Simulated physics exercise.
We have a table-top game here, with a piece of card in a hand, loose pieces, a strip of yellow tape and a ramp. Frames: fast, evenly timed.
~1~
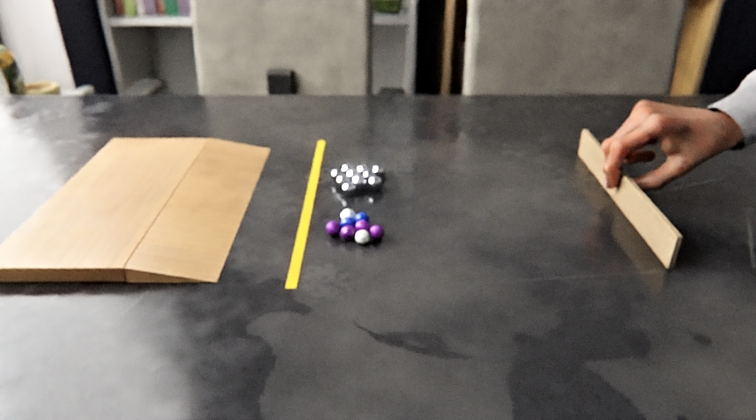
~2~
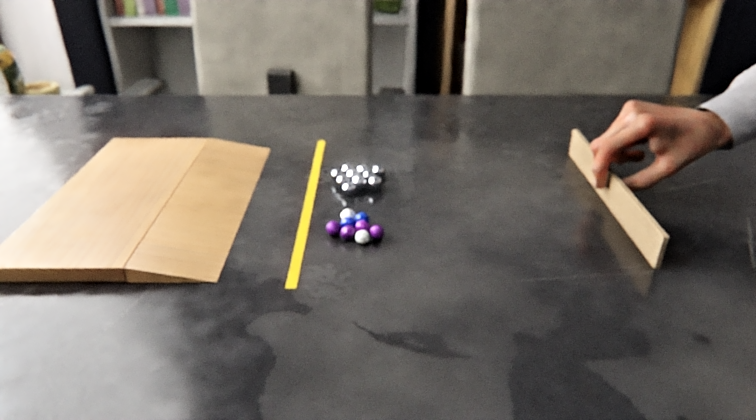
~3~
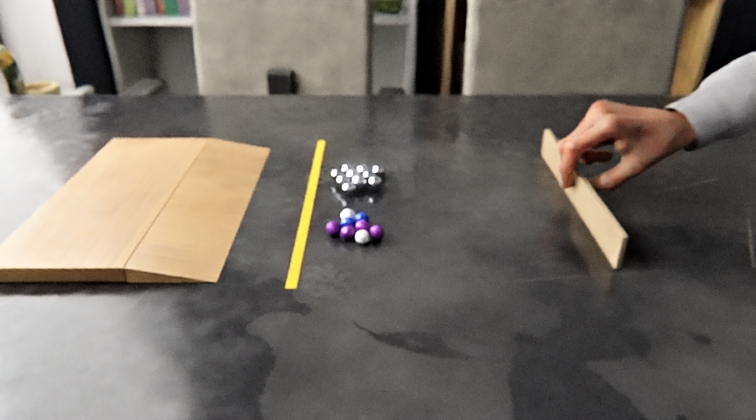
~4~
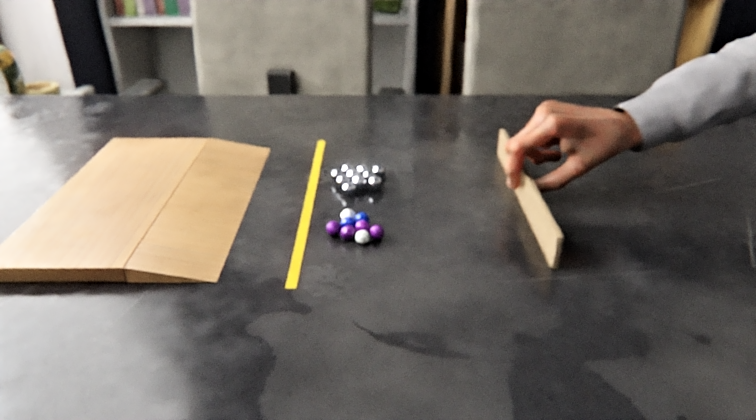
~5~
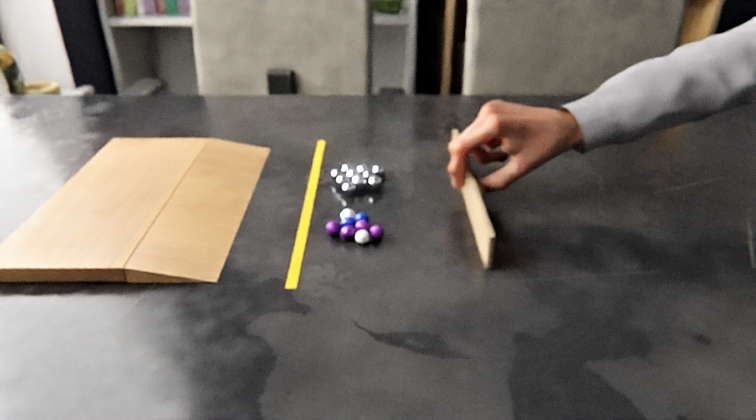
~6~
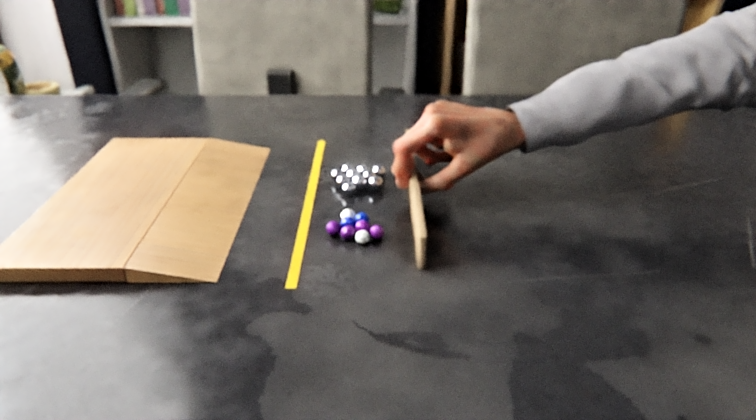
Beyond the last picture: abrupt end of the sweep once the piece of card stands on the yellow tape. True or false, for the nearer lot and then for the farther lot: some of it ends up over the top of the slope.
Nearer lot: True; farther lot: True.
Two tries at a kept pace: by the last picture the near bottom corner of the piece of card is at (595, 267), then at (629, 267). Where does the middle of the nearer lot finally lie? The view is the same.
The middle settles at (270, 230) the first time and at (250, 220) the second time.
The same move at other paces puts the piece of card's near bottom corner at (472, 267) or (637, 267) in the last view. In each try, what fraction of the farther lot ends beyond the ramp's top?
That works out to 100 % the first time and 0 % the other time.
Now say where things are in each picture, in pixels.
The first frame shows piece of card (667, 241), at rest; yellow tape (321, 146); top of the ramp (132, 256); nearer lot (362, 228), a few glass marbles; farther lot (354, 176), a few steel balls.
The second frame shows piece of card (653, 241); farther lot (354, 176).
The third frame shows piece of card (614, 241); nearer lot (362, 228).
The fourth frame shows piece of card (552, 241); farther lot (354, 176).
The fifth frame shows piece of card (487, 241); nearer lot (362, 228).
The sixth frame shows piece of card (421, 241); yellow tape (321, 146); top of the ramp (132, 256); nearer lot (362, 228); farther lot (354, 176).
Then, 0.07 s later than the last frame, piece of card still moving, near (346, 173); nearer lot every one short of the ramp; farther lot every one short of the ramp.
Then, 0.17 s later than the last frame, piece of card stopped at the yellow tape; nearer lot roughly a quarter on the ramp, the larger part short of the ramp; farther lot the larger part on the ramp, roughly a quarter short of the ramp.
Then, 0.45 s later than the last frame, piece of card stopped at the yellow tape; nearer lot every one past the top; farther lot every one past the top.
When it is over, piece of card stopped at the yellow tape; nearer lot every one past the top; farther lot every one past the top.
